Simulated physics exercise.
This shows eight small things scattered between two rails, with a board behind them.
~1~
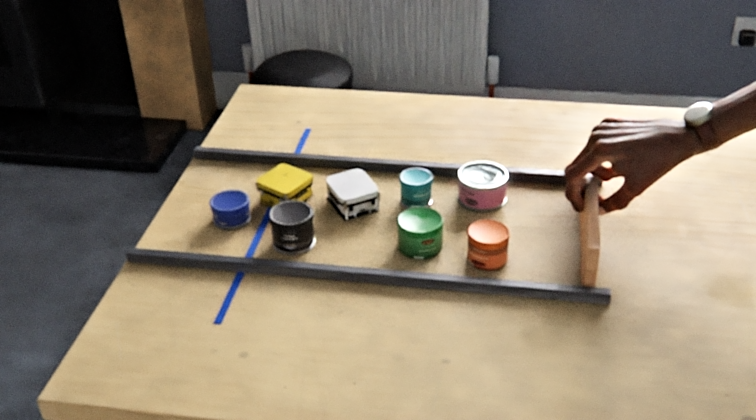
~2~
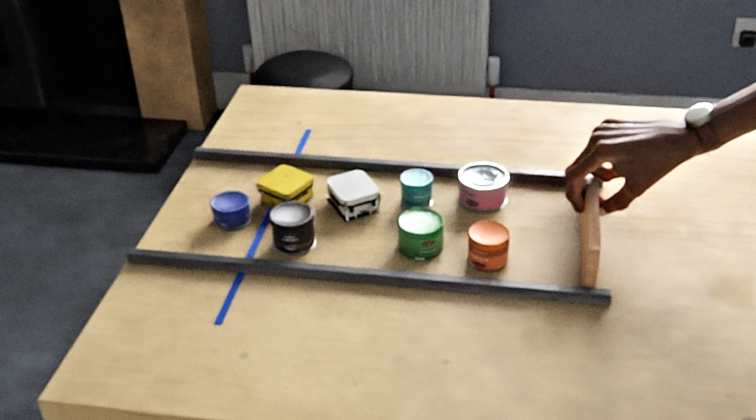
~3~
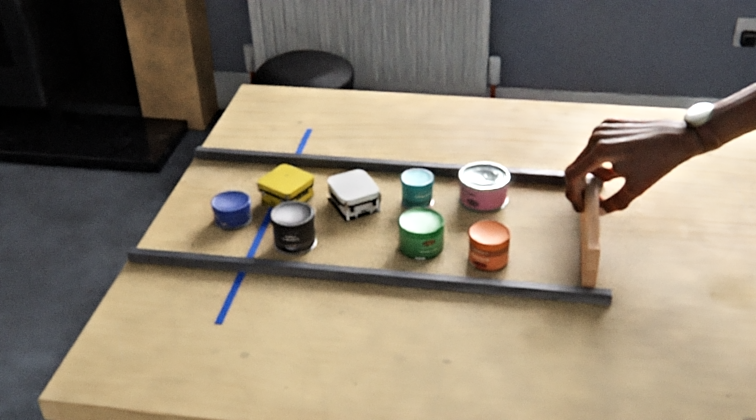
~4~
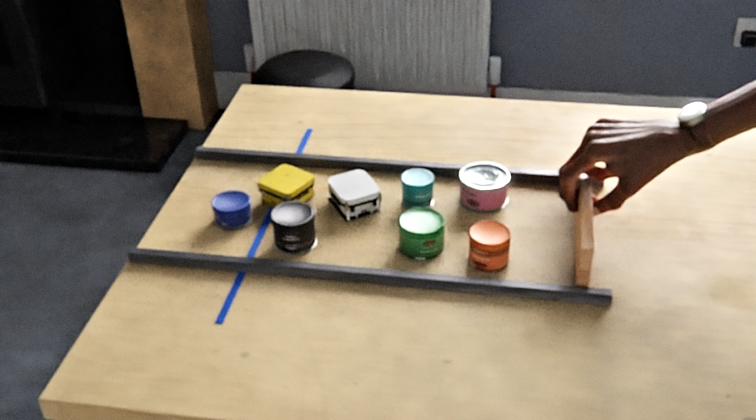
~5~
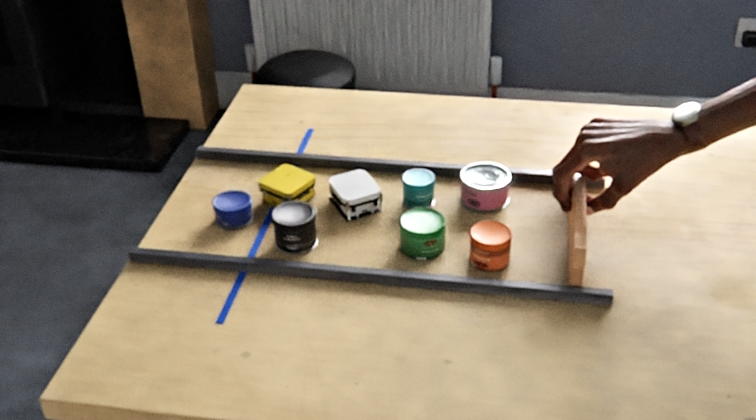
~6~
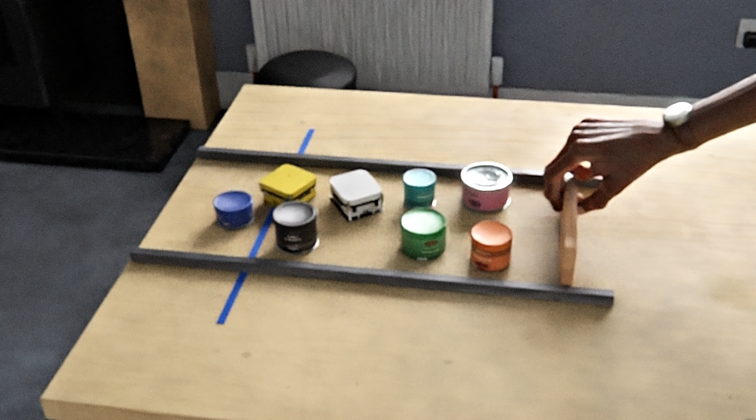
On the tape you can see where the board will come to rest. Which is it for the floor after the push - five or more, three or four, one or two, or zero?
The push fails to knock any off.
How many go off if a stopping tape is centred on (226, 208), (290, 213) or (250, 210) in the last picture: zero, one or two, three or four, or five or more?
In turn: Either one or two, no fall at all, either one or two.
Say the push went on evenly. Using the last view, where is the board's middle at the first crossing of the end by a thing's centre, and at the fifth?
At (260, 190) for the first, at (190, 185) for the fifth.
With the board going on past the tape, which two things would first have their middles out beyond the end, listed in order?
In order, first the yellow case, then the blue pot.
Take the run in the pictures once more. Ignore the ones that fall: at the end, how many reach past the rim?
It's 1.
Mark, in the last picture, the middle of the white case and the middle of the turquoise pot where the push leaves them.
The white case comes to rest close to (227, 191), while the turquoise pot rests close to (262, 189).
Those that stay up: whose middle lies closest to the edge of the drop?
It's the yellow case that is foremost.
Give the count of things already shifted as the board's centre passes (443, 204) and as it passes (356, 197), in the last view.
It comes to 5 for the first spot, 7 for the other.
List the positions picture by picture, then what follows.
The first picture shows blue pot (231, 210); yellow case (286, 189); black pot (293, 228); board (589, 214); tape (270, 211).
The second picture shows yellow case (286, 190); orange tub (488, 246).
The third picture shows black pot (294, 228); pink pot (484, 188).
The fourth picture shows blue pot (232, 210); board (583, 214).
The fifth picture shows yellow case (288, 189); white case (355, 195).
The sixth picture shows blue pot (234, 210); yellow case (289, 190); black pot (296, 228); board (569, 214); tape (273, 212).
Soon after, none off yet; blue pot at rest near (234, 210); yellow case at rest near (289, 190); black pot at rest near (296, 228).
Then, none off yet; blue pot at rest near (234, 210); yellow case moved a little near (272, 187); black pot moved about its own width near (263, 228).
At rest, the number that fall off is zero.
